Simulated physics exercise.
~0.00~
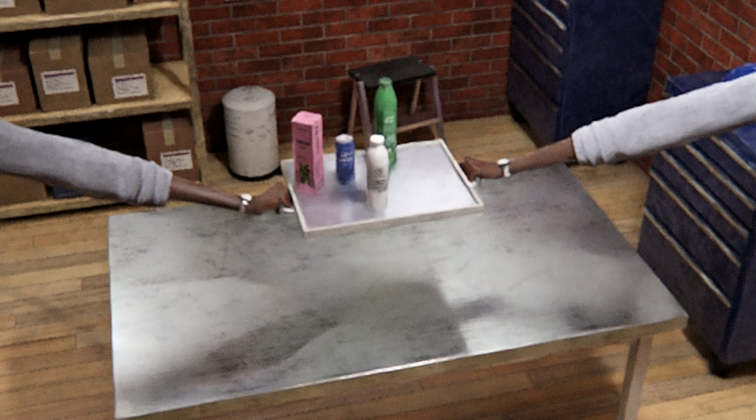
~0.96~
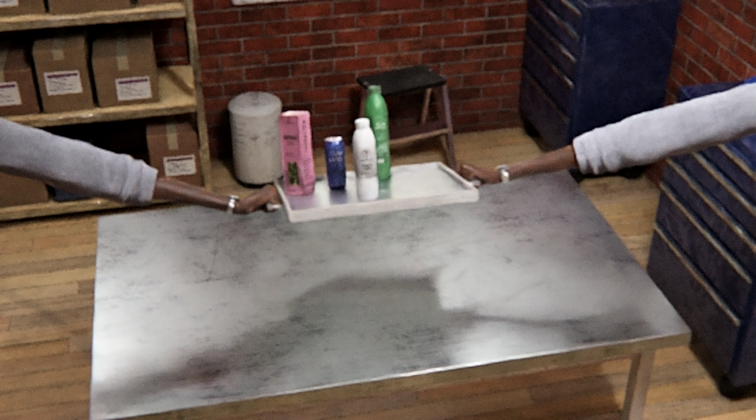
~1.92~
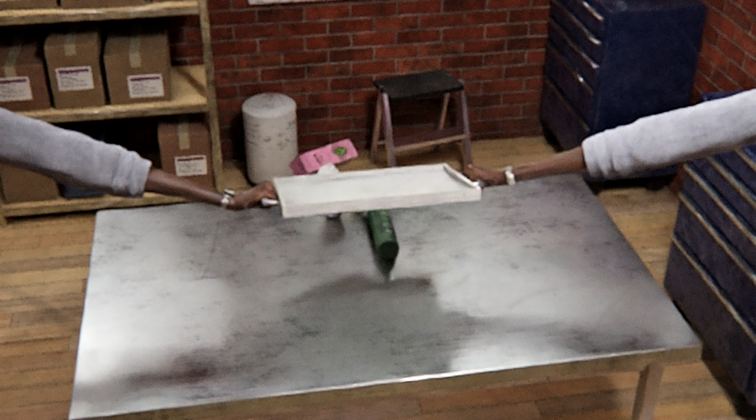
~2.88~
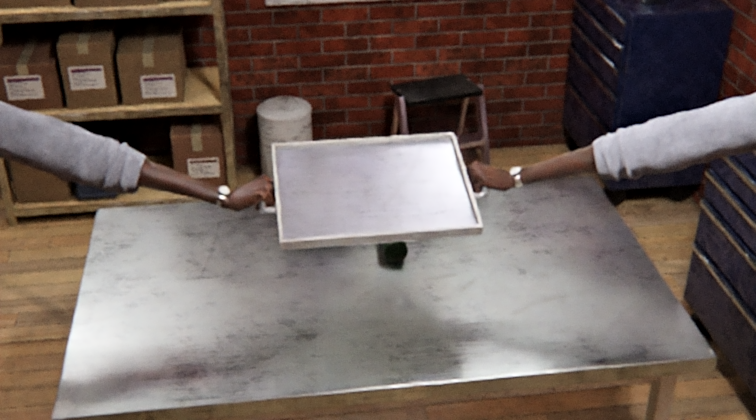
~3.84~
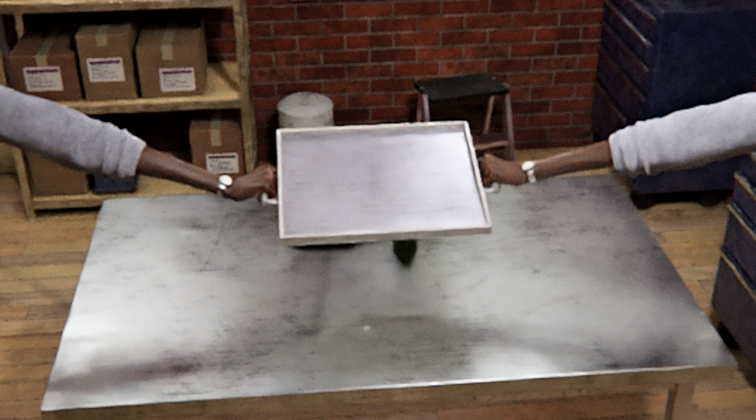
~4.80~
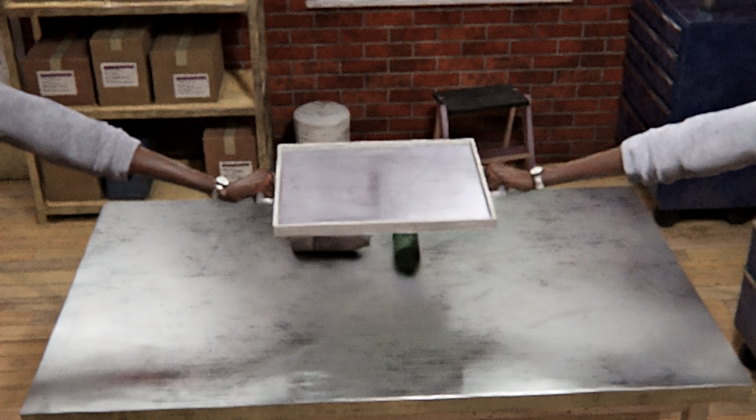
Two hands tipping a tray above a metal table, spilling a pink carton and three containers, then holding it empty.
